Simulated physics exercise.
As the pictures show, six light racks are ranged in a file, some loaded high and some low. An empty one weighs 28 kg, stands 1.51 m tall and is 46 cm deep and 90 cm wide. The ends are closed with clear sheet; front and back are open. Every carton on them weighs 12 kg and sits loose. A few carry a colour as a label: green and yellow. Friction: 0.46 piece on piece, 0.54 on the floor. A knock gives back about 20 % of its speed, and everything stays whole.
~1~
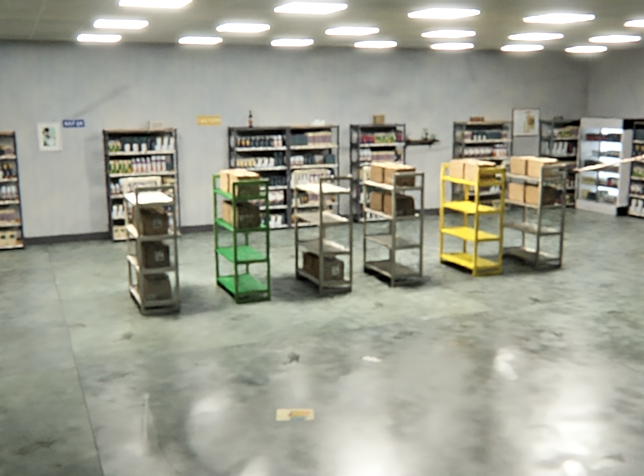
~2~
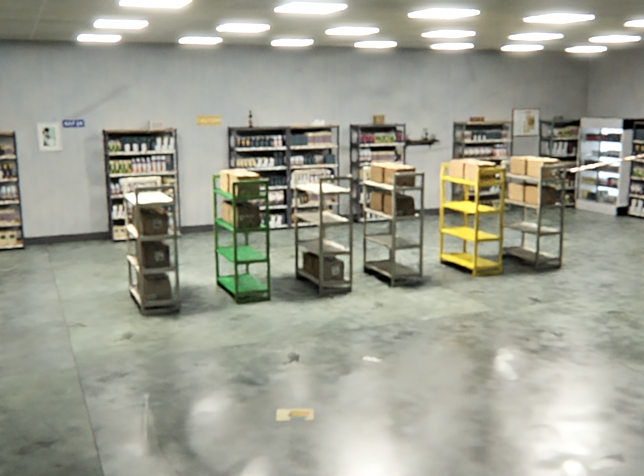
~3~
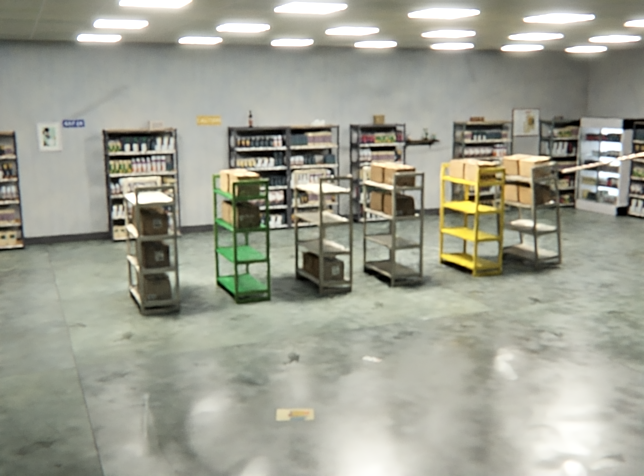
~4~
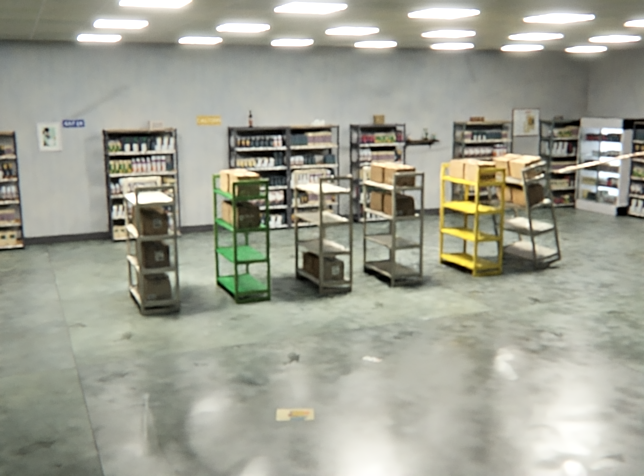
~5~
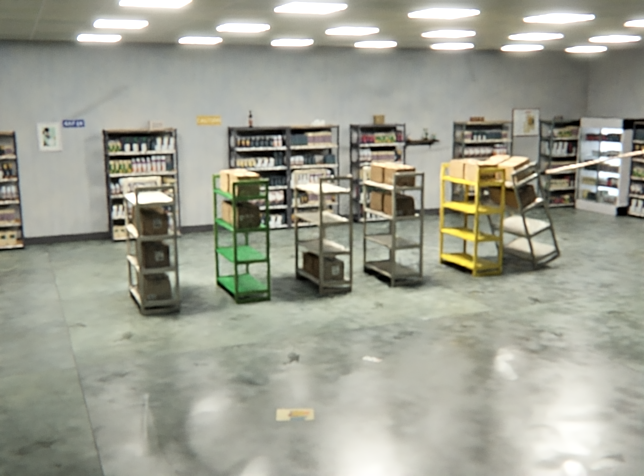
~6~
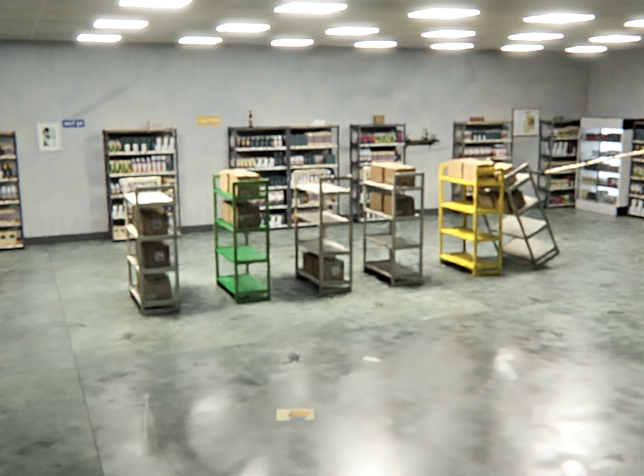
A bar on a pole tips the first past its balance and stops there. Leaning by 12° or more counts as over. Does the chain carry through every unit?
Outcome: All go over.
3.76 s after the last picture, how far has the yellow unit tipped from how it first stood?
Some 70°.
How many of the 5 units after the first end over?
5 of them.
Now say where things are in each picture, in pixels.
In the first frame (places mark the middle of the side facing us), pole end (578, 172) 13 cm from the first unit; yellow unit (457, 219); green unit (252, 242); the rest undisturbed.
In the second frame, pole end (570, 172) pushing; yellow unit (457, 219).
In the third frame, pole end (561, 173) pushing; yellow unit (457, 219); the rest undisturbed.
In the fourth frame, pole end (553, 173) pushing; yellow unit (457, 219); the rest undisturbed.
In the fifth frame, pole end (545, 174) pushing; yellow unit (457, 219); the rest undisturbed.
In the sixth frame, pole end (544, 174) stopped; yellow unit (456, 219); green unit (252, 242); the rest undisturbed.
Then, 1.80 s after the last picture, 6 cartons spilt or dropped; 2 of the 5 other units over; yellow unit leaning 49°.
Then, 3.76 s after the last picture, 14 cartons spilt or dropped; 5 of the 5 other units over; yellow unit leaning 66°; green unit leaning 51°.
At rest, 18 cartons spilt or dropped; 5 of the 5 other units over; yellow unit leaning 66°; green unit leaning 62°. Not one is left standing. As the last picture would show them, middles, yellow unit near (419, 239), green unit near (128, 259).
